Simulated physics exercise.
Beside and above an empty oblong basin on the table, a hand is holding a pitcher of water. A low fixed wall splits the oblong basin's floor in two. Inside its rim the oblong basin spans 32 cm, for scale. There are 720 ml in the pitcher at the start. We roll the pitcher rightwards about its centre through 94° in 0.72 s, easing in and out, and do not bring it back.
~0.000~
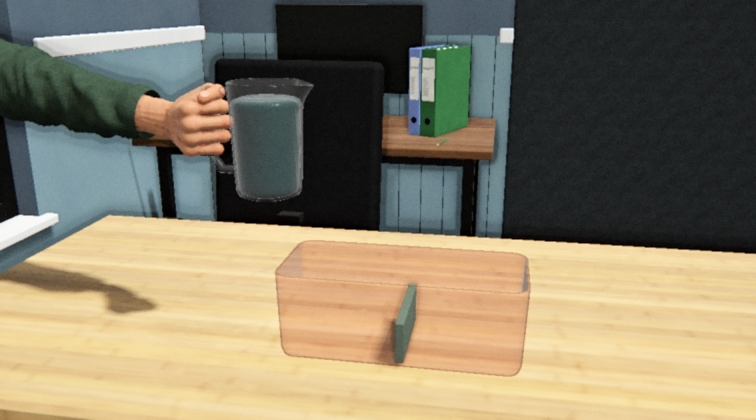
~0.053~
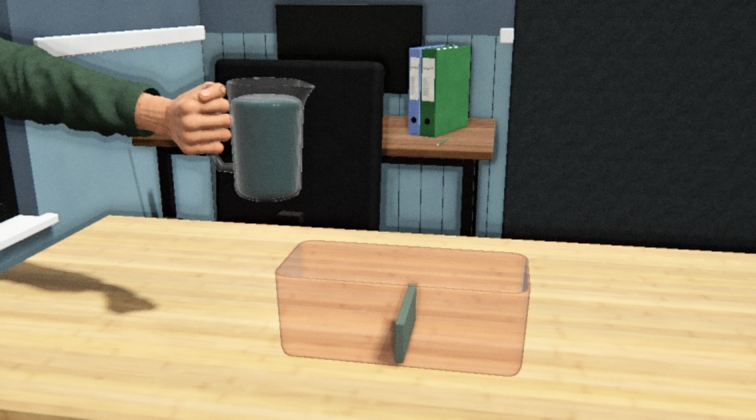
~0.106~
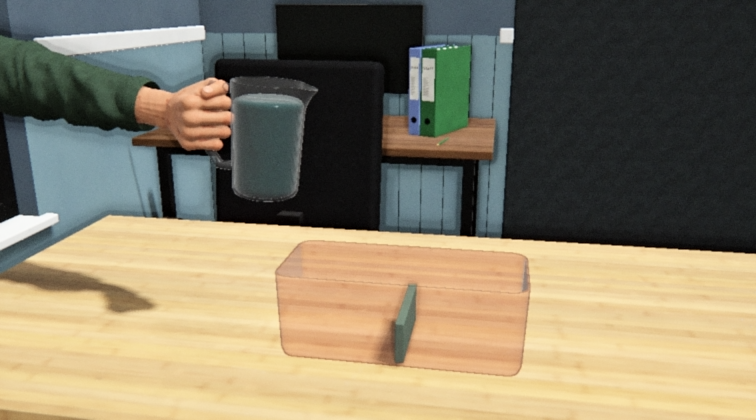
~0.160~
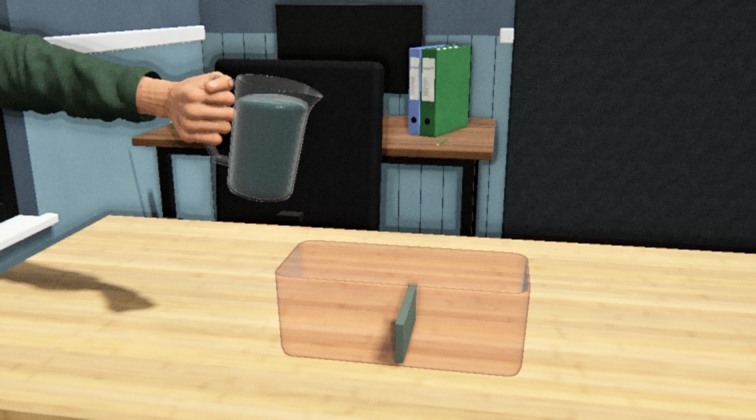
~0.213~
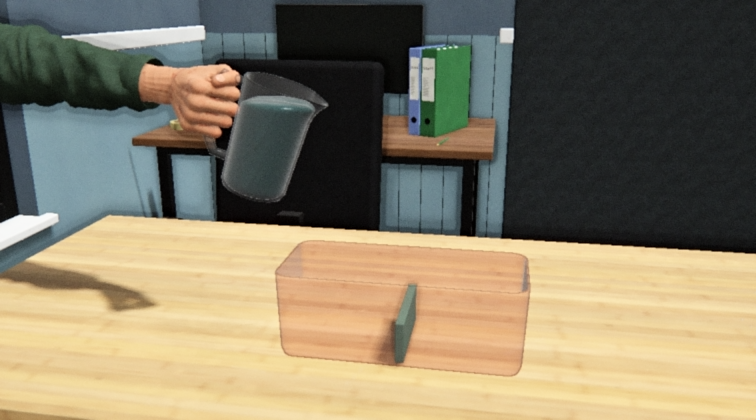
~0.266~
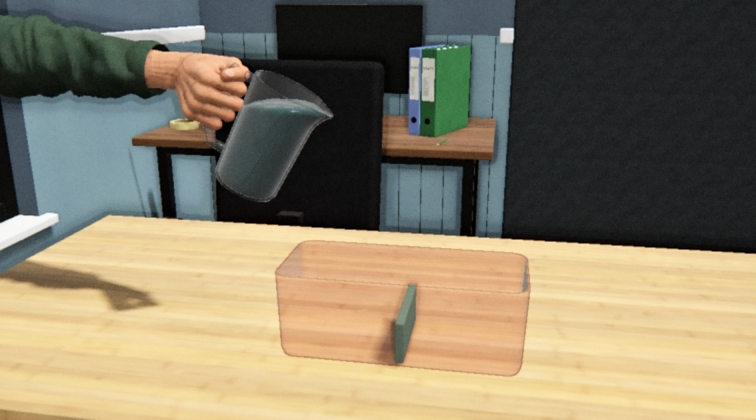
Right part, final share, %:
6 %.
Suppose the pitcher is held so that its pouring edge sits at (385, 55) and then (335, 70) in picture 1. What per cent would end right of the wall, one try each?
In turn about 90 and 80 per cent.
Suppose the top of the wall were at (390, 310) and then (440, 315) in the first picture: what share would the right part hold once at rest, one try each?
The first try gives 60 percent and the second 5 percent.
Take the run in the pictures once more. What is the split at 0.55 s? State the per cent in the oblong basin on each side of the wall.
Lab note: Left near 5, right near 0.
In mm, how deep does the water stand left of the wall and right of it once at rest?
Final levels - left approx 32 mm, right approx 2 mm.
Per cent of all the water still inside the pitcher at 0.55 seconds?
Roughly 76 percent.
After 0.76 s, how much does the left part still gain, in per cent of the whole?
Change: Approx. 50 %.
Then, 0.55 s in, the tilt is 82° and 76 per cent is still to pour, 5 is left of the wall and 0 right of it.
Then, 0.76 s in, the tilt is 94° and 40 per cent is still to pour, 39 is left of the wall and 0 right of it.
Then, 0.98 s in, the tilt is 94° and 15 per cent is still to pour, 65 is left of the wall and 5 right of it.
Then, 1.22 s in, the tilt is 94° and 5 per cent is still to pour, 81 is left of the wall and 6 right of it.
Finally, 89 per cent lies left of the wall, 6 right of it and 4 outside.
